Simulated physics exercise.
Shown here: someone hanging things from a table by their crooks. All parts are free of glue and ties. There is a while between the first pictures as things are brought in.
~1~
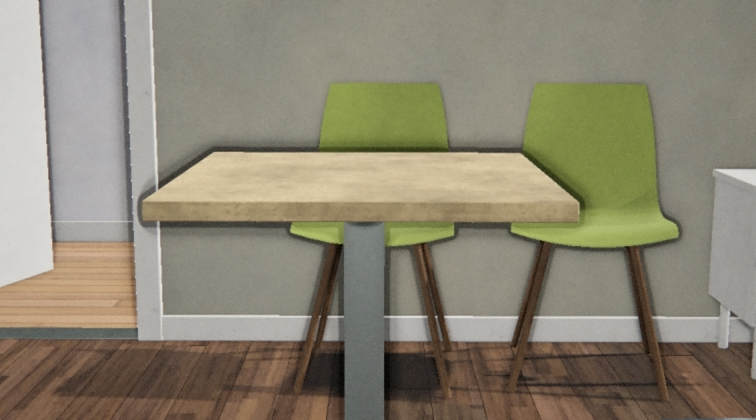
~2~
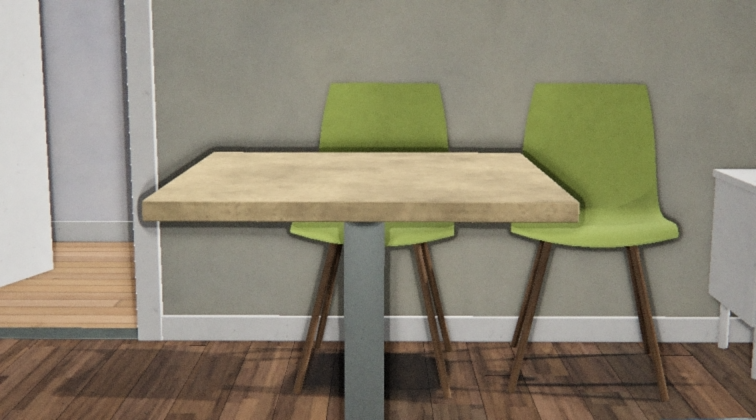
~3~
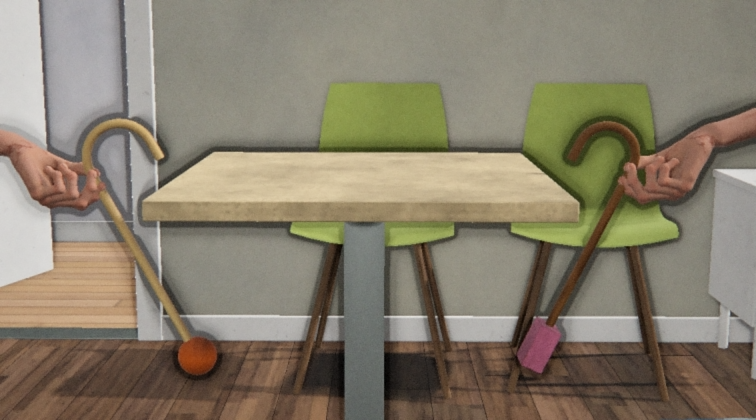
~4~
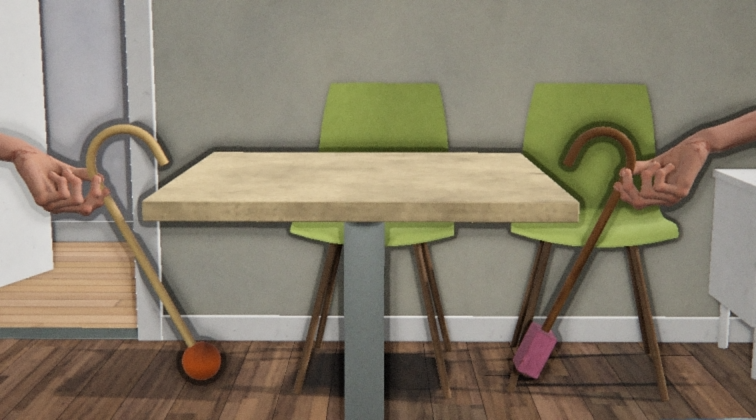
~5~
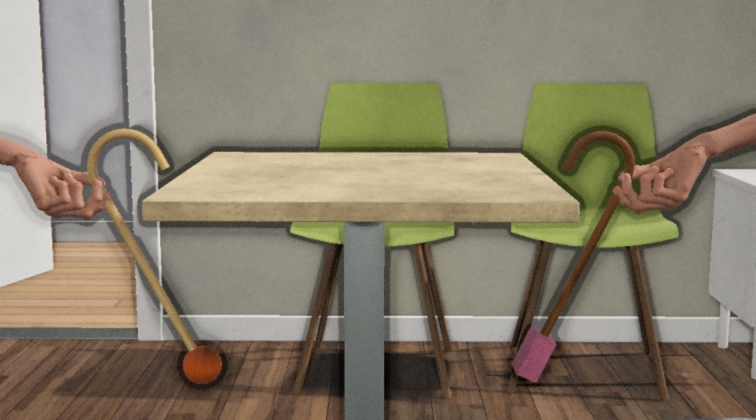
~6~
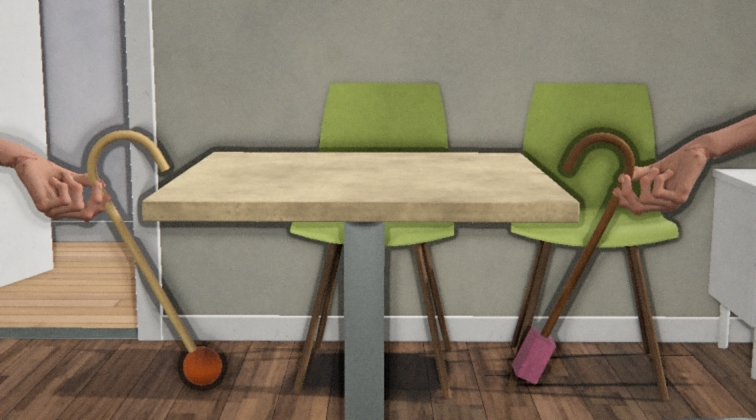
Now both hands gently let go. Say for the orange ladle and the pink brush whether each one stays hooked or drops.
The orange ladle comes down, the pink brush comes down.
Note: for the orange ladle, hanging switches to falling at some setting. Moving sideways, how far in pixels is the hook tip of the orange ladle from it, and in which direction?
I'd say close to 20 pixels, heading right.
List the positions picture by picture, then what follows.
In the first frame, table (364, 181).
In the second frame, table (364, 181).
In the third frame, still on the way; orange ladle (164, 246); table (364, 181).
In the fourth frame, still on the way; pink brush (560, 248); table (364, 181).
In the fifth frame, still on the way; orange ladle (168, 255); table (364, 181).
In the sixth frame, in place, still held; orange ladle (169, 256); pink brush (559, 253); table (364, 181).
Then, 0.34 s past the last view, orange ladle come down; pink brush come down.
Finally, the orange ladle slips off; the pink brush slips off.
